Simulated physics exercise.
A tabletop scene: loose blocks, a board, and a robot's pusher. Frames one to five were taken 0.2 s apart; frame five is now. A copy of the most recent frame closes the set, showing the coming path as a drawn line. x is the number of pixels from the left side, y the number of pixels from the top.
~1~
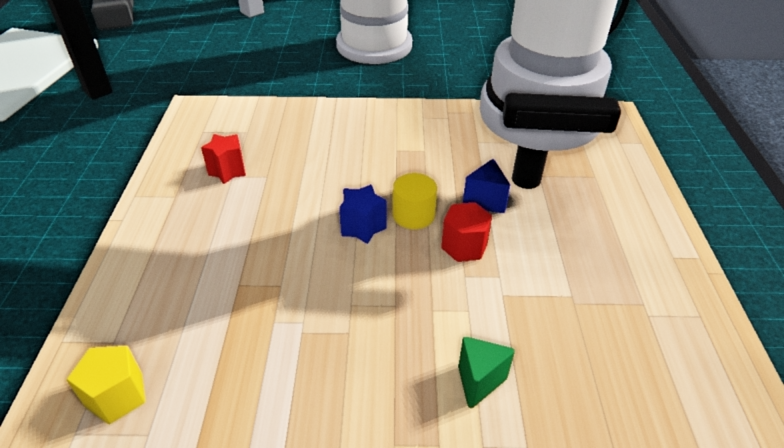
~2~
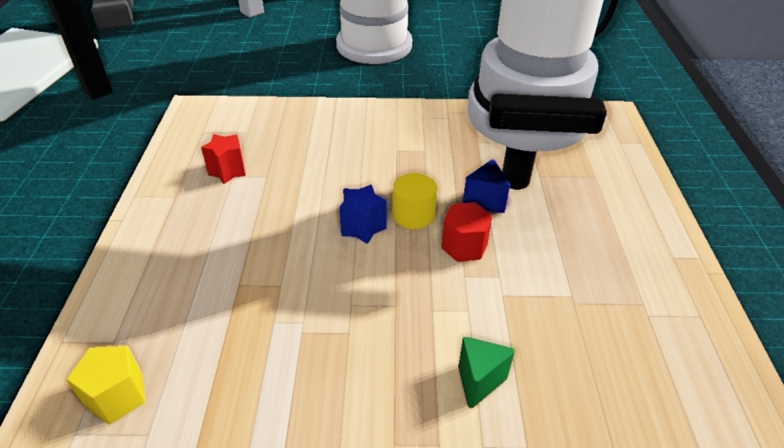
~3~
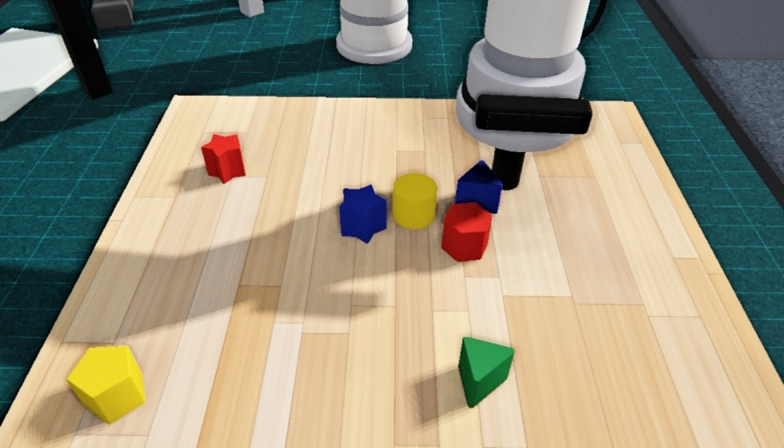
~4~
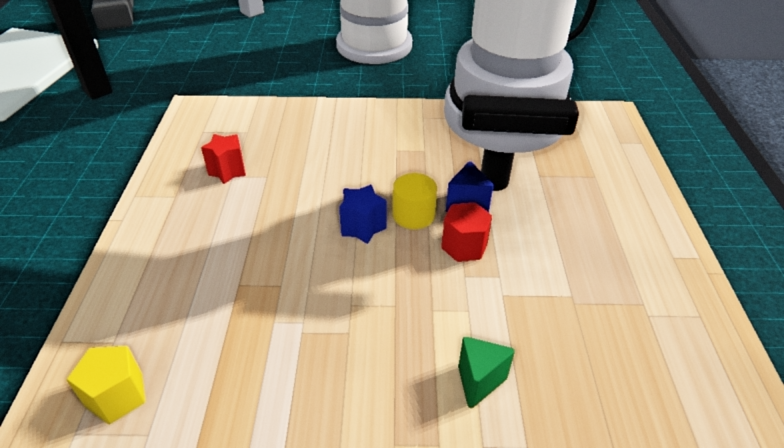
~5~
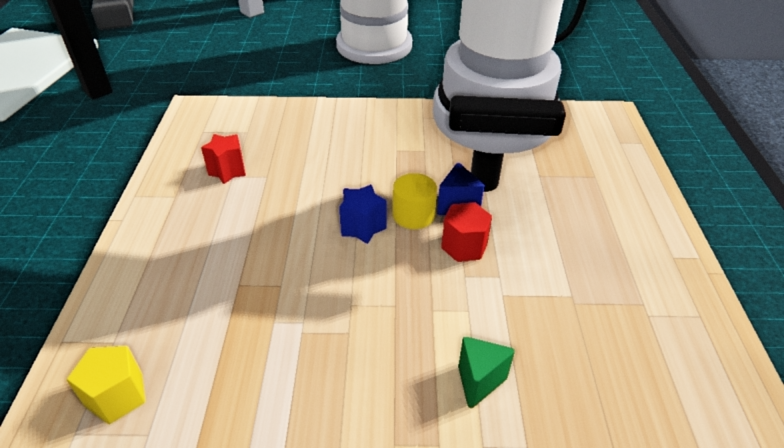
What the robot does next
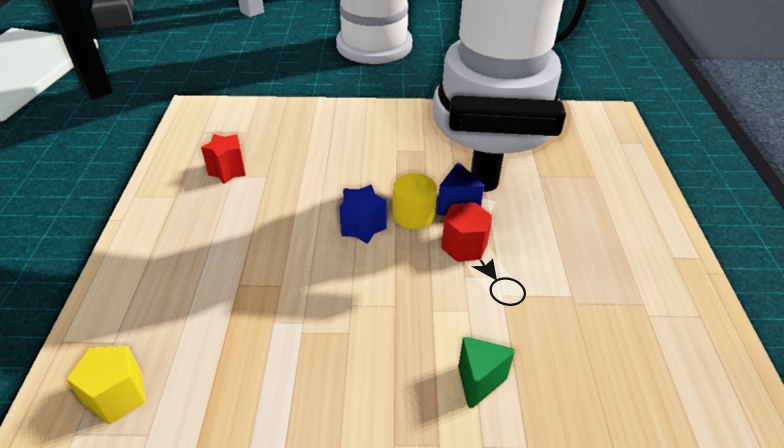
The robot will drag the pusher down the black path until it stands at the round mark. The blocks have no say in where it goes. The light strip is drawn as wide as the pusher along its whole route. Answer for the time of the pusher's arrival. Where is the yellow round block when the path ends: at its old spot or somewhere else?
From what I can tell, it won't keep its place.
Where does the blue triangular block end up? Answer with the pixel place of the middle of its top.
Most likely (443, 200).
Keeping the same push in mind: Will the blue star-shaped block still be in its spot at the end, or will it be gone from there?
Right where it was.
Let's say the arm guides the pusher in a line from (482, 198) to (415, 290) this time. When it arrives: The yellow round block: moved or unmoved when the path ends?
Shifted out of place.
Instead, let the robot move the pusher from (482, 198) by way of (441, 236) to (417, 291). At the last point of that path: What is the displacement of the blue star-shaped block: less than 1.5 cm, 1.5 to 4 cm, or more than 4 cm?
Once the path ends, it will sit under 1.5 cm from where it is now.
Path on the board, from (482, 198) over (472, 226) and (480, 258) to (508, 291).
The first path, step by step. One third of the way, pusher (474, 211); yellow round block (403, 188); blue triangular block (443, 196), turned 15° clockwise; red hexagon (467, 224).
Two thirds of the way, pusher (482, 244); yellow round block (402, 188); blue triangular block (443, 200), turned 25° clockwise; red hexagon (463, 254), turned 15° clockwise.
At the end, pusher (511, 276); blue star-shaped block in place; yellow round block (402, 188); blue triangular block (443, 200), turned 25° clockwise; red hexagon (463, 263), turned 45° clockwise.
